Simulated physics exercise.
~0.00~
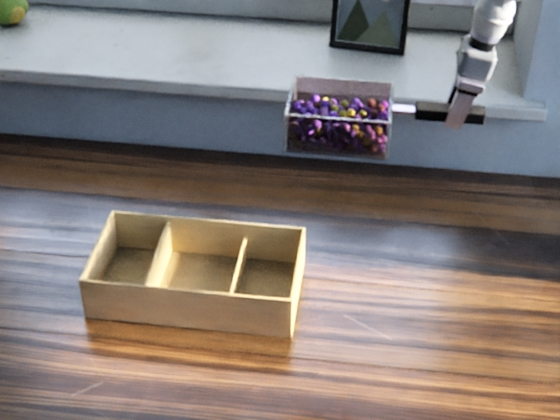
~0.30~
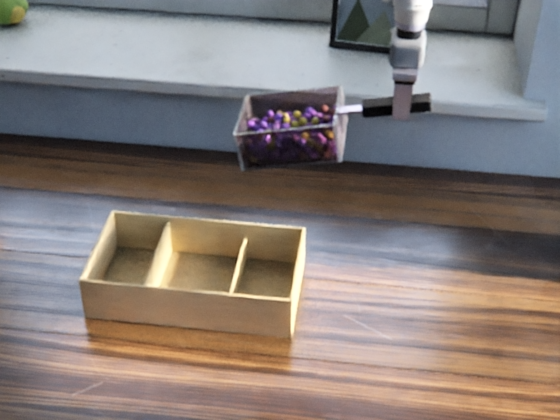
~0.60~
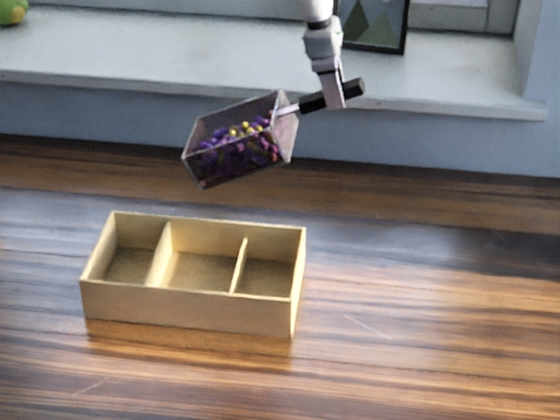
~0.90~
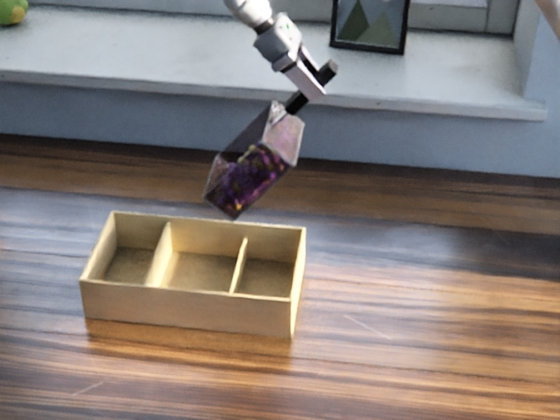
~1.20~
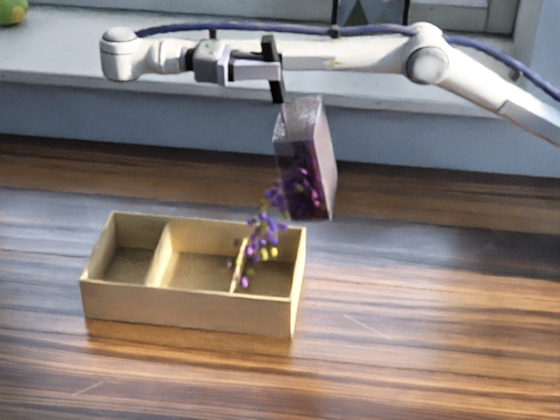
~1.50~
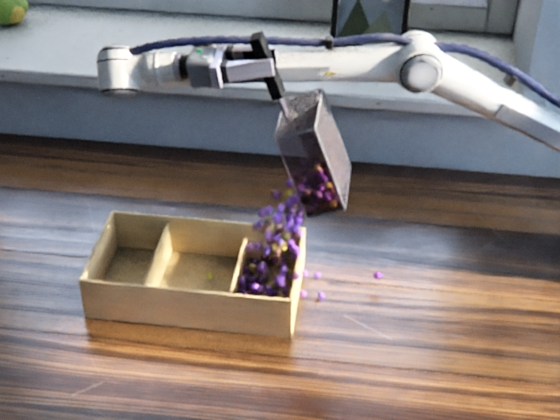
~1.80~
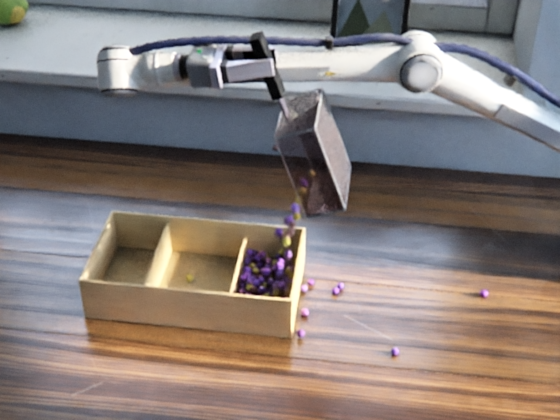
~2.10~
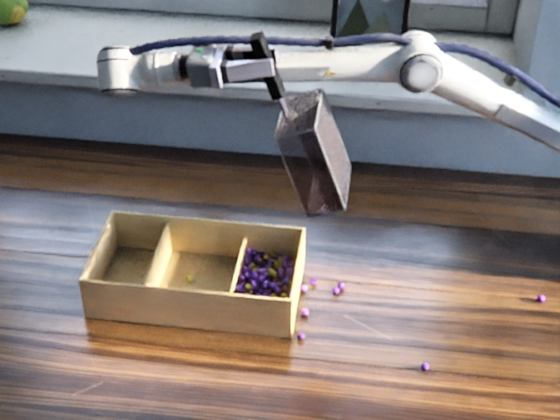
On a wooden tabletop by a windowsill, a robot arm tips purple sweets into a divided box's right compartment, scattering a few.
